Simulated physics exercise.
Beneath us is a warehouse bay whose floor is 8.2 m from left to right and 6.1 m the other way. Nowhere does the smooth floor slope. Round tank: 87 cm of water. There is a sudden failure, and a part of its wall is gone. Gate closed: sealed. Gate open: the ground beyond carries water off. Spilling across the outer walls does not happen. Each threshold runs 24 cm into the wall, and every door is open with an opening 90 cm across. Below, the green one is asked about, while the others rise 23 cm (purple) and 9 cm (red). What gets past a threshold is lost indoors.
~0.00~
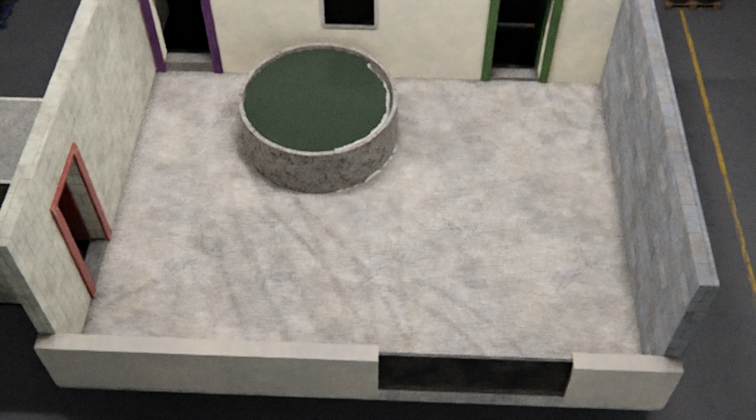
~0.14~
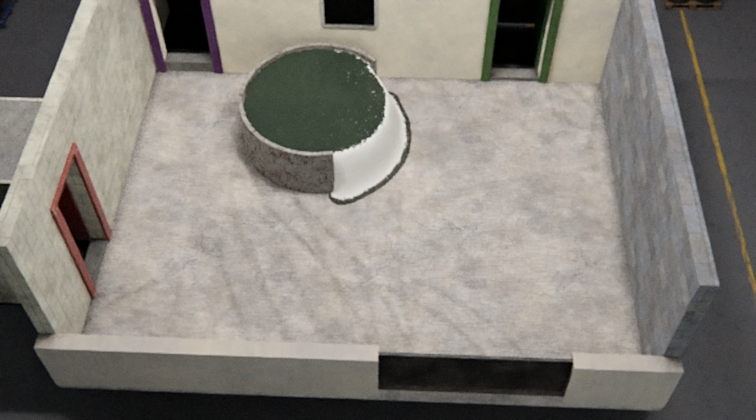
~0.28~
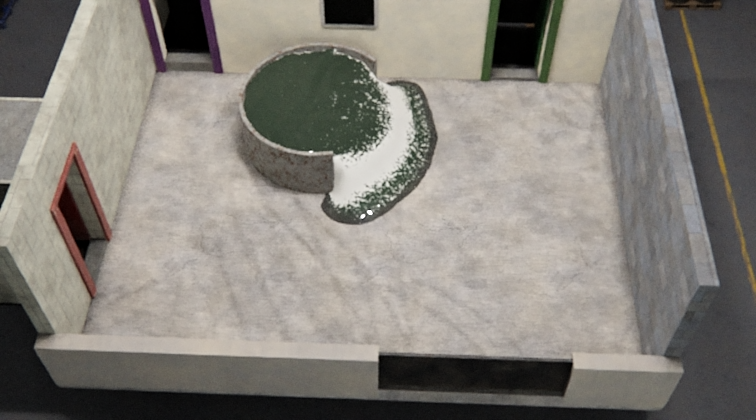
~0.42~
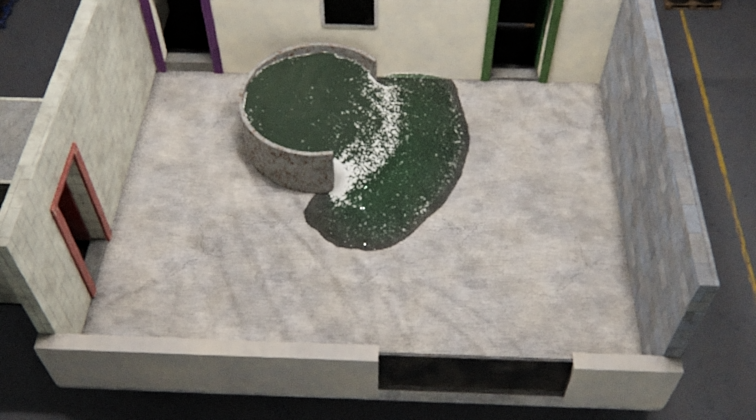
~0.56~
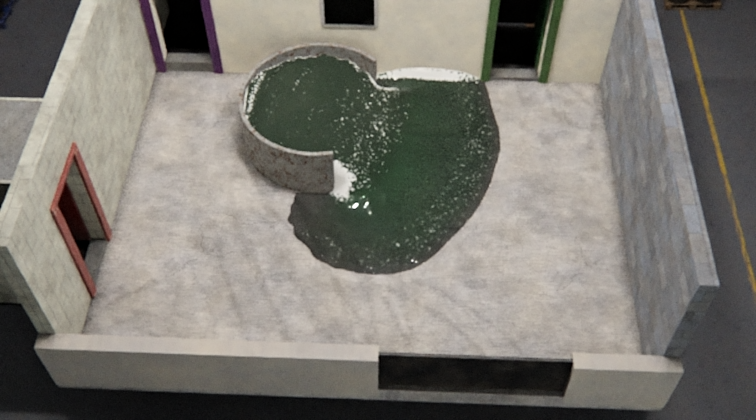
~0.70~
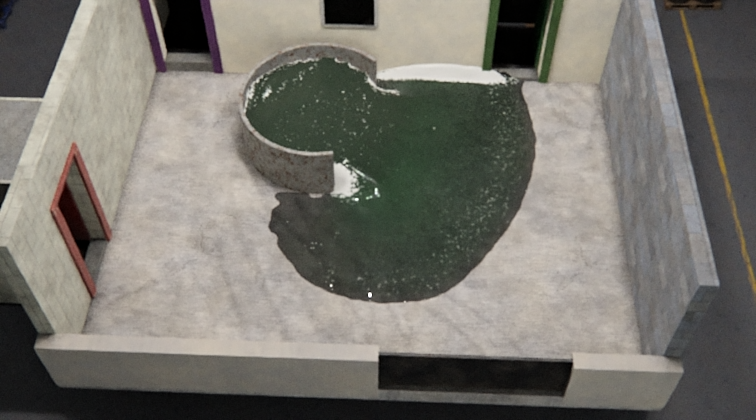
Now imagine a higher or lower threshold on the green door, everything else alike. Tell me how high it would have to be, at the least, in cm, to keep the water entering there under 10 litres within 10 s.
It would have to be about 18 cm.
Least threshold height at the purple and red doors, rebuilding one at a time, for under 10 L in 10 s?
You'd want some 12.0 cm at purple and some 16 cm at red.
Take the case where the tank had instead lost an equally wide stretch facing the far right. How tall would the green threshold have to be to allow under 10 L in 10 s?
Then the minimum is about 22 cm.
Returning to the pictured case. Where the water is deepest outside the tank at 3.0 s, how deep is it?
46 cm.
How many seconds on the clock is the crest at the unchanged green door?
At roughly 3.8 s.
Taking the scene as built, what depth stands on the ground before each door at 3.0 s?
Depth at purple 0 cm, at red 0 cm, at green 16 cm.
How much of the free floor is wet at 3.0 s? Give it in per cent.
60 %.
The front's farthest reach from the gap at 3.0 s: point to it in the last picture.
At about (641, 384).
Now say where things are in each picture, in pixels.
The round tank at (318, 99) is whole and still, 87 cm deep; the green door at (521, 39) is dry, in the first picture.
The front is at a hidden place, 0.3 m from the gap at (390, 138); 0.6 m2 of floor is wet, 87 cm left at the back, in the second picture.
Water pours out at (390, 141) and has run 0.8 m, to (418, 90); about 12 cm deep outside, 87 cm at the back, in the third picture.
Water pours out at (390, 143) and has run 1.4 m, to (448, 82); about 10 cm deep outside, 85 cm at the back, in the fourth picture.
The gap is at (390, 144), the front 1.9 m out at (480, 81); the back of the round tank holds 79 cm, in the fifth picture.
The front is at (520, 82), 2.6 m from the gap at (390, 145); 12.5 m2 of floor is wet, 72 cm left at the back; water is at the green door at (521, 39), in the sixth picture.
After 1.4 s water covers 60 % of the floor, deepest (52 cm) near (597, 96); 14 cm at the green door, 7 litres in over its 8 cm threshold.
After 3.0 s water covers 60 % of the floor, deepest (46 cm) near (640, 372); 16 cm at the green door, 32 litres in over its 8 cm threshold.
After 10.0 s water covers 100 % of the floor, deepest (20 cm) near (257, 107); 10 cm at the green door, 133 litres in over its 8 cm threshold.
At the green door as built, the water arrived by 0.7 s and peaked near 21 cm at 3.8 s.
With a threshold of 16 cm, 19 litres would have come in within the 10 s; with 21.5 cm, 4 litres. So under 10 litres takes about 18 cm.
